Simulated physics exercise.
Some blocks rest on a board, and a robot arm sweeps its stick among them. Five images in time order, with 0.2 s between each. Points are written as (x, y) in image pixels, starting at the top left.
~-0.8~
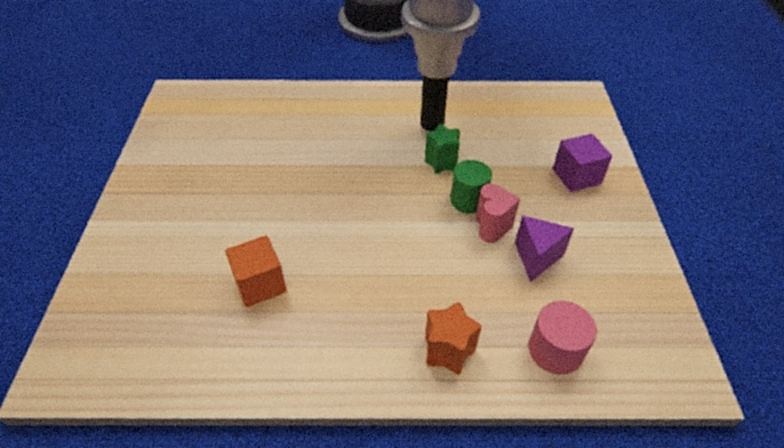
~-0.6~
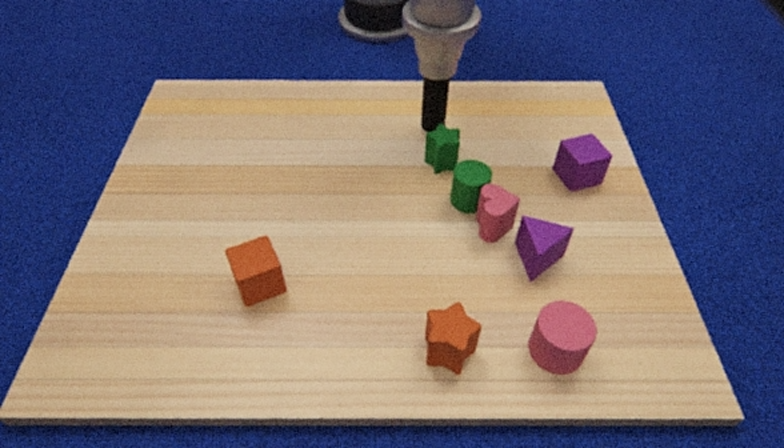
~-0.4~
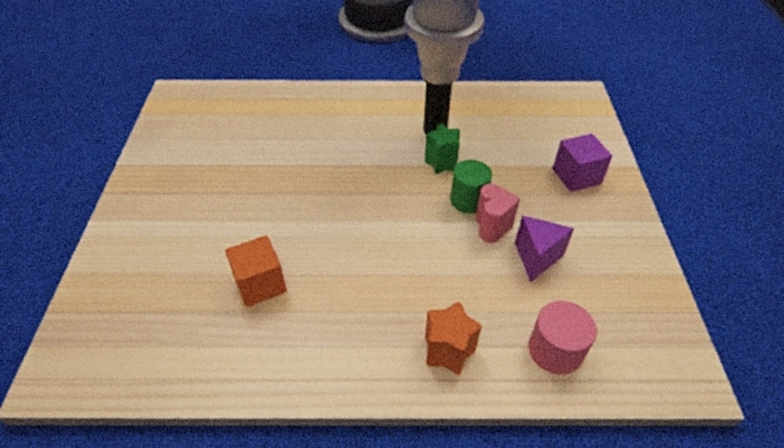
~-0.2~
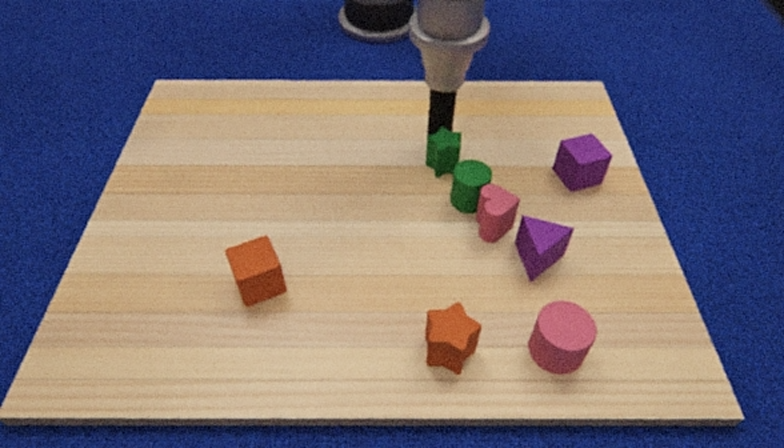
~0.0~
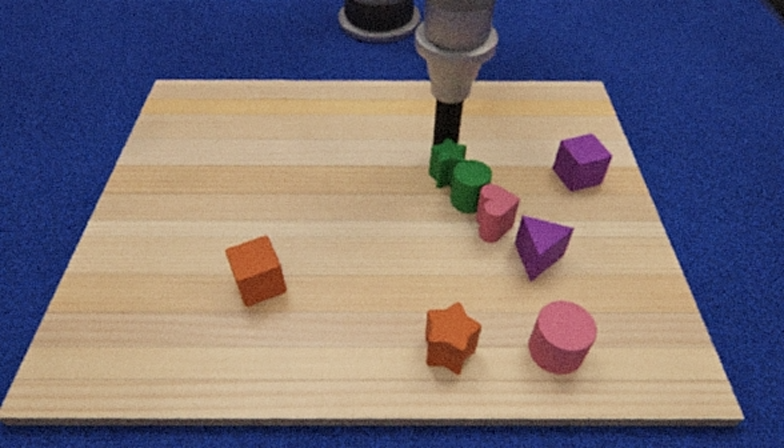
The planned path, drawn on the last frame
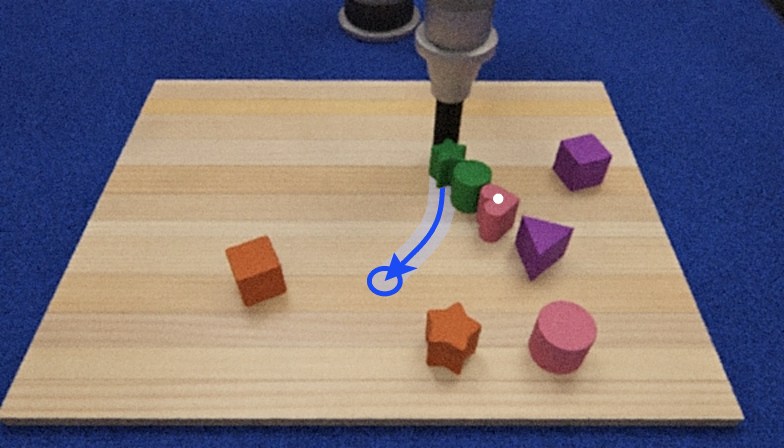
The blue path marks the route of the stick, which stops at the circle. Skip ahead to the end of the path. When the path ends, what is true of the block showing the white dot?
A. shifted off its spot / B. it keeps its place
A: Shifted off its spot.
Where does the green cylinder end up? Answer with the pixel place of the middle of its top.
It will likely be found at (478, 187).
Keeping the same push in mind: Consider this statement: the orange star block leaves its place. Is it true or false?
It is false.
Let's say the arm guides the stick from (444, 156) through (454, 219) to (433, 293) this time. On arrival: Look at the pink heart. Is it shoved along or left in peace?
By the last moment of the path, the pink heart has shifted.
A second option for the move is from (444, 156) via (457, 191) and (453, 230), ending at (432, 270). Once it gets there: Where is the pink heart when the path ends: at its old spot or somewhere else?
It will end up elsewhere.
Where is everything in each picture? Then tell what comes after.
The first frame shows lower end of the stick (432, 124), tops of blocks, green star block (445, 135), orange star block (452, 325), green cylinder (473, 172), pink heart (498, 199).
The second frame shows stick (433, 126), blocks as before.
The third frame shows stick (435, 130), blocks as before.
The fourth frame shows stick (439, 138), green star block (446, 138).
The fifth frame shows stick (445, 149), green star block (450, 150), orange star block (452, 325), green cylinder (473, 172), pink heart (498, 199).
The drawn path runs from (444, 156) through (442, 197) and (425, 240) to (385, 281); the dot is on the pink heart.
What follows on the original path. One third of the way, stick (443, 190); green star block (440, 189), turned 20° anticlockwise; green cylinder (477, 185); pink heart (508, 205), turned 20° clockwise.
Two thirds of the way, stick (426, 233); green star block (423, 235), turned 20° anticlockwise; green cylinder (478, 187); pink heart (509, 205), turned 25° clockwise.
At the end, stick (385, 274); green star block (402, 276), turned 65° anticlockwise; orange star block not moved; green cylinder (478, 187); pink heart (509, 205), turned 25° clockwise.
